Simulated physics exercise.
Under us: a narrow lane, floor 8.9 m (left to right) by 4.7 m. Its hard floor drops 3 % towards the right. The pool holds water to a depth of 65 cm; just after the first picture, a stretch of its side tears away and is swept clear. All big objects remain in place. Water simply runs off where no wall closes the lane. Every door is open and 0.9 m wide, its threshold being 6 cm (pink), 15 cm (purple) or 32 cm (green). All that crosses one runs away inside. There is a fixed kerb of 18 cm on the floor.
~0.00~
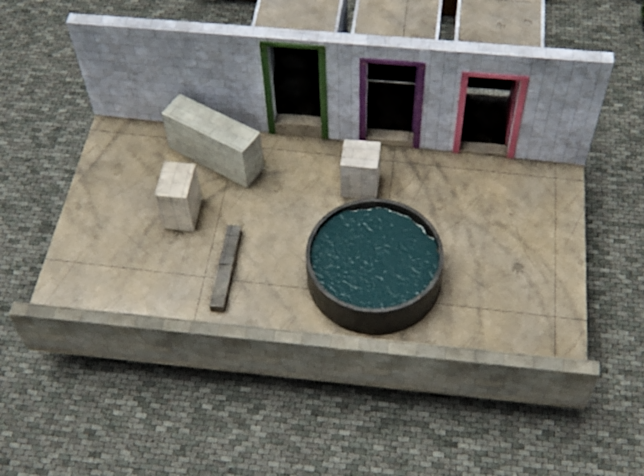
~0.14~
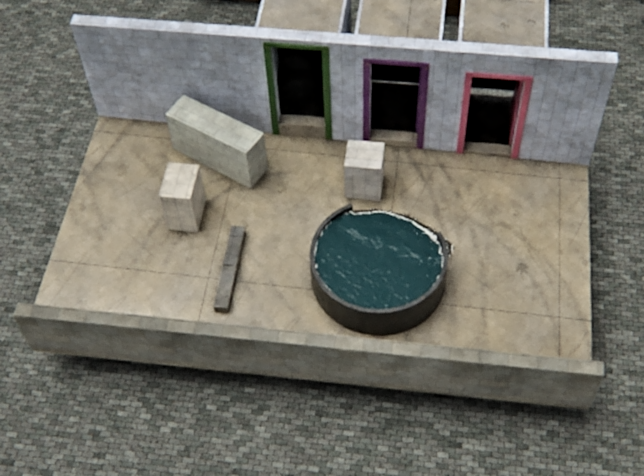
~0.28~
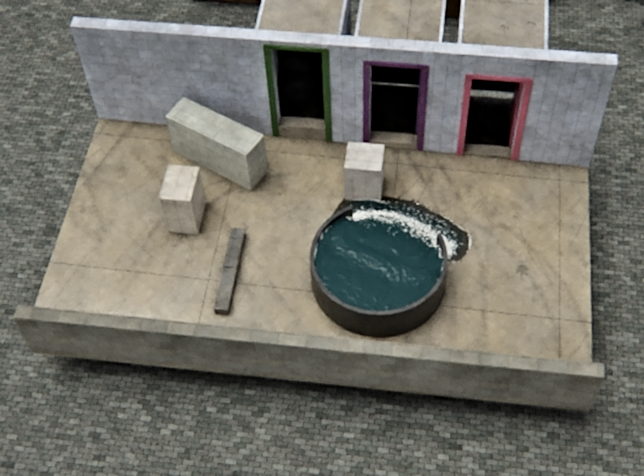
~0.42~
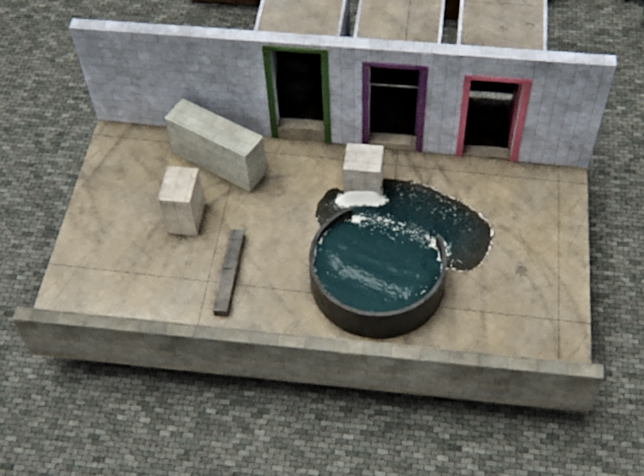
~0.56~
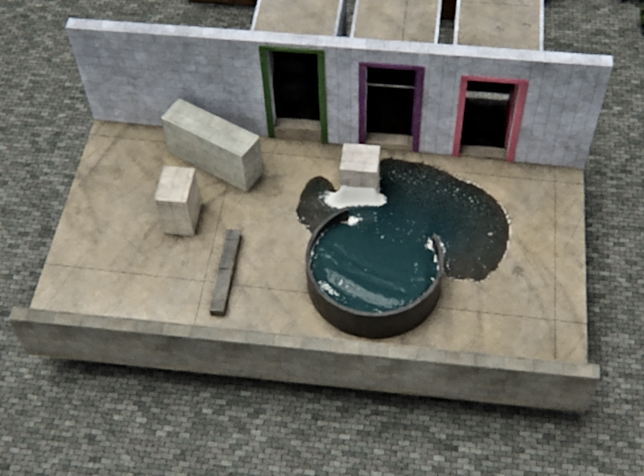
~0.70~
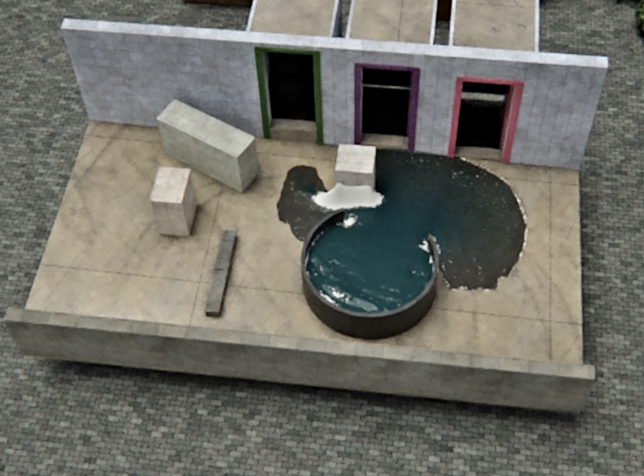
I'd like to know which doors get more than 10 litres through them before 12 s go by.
At the end, watch the pink door - it spills past the limit; watch the purple door - it spills past the limit; watch the green door - it stays in the clear.
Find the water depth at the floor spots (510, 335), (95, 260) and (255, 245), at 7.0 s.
Around 0 cm, 0 cm and 3 cm, in the order given.
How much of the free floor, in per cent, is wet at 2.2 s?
About 35 per cent.
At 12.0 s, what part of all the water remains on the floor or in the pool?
24 %.
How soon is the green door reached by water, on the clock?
Arrival: Green 1.3 s.
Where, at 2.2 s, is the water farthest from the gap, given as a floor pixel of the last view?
About pixel (202, 137).
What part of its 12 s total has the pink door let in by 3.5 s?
Estimate: Around 80 per cent.
After 1.4 s water covers 30 % of the floor and is deepest (41 cm) near (428, 159); pink door 24 cm at the sill, 39 L in, purple door 19 cm at the sill, 11 L in, green door 2 cm at the sill, 0 L in.
After 2.2 s water covers 35 % of the floor and is deepest (31 cm) near (418, 158); pink door 23 cm at the sill, 132 L in, purple door 24 cm at the sill, 44 L in, green door 5 cm at the sill, 0 L in.
After 3.5 s water covers 40 % of the floor and is deepest (17 cm) near (428, 159); pink door 15 cm at the sill, 216 L in, purple door 13 cm at the sill, 68 L in, green door 3 cm at the sill, 0 L in.
After 7.0 s water covers 50 % of the floor and is deepest (8 cm) near (341, 158); pink door 7 cm at the sill, 262 L in, purple door 4 cm at the sill, 69 L in, green door 5 cm at the sill, 0 L in.
After 12.0 s water covers 45 % of the floor and is deepest (5 cm) near (321, 361); pink door 2 cm at the sill, 264 L in, purple door 2 cm at the sill, 69 L in, green door 1 cm at the sill, 0 L in.
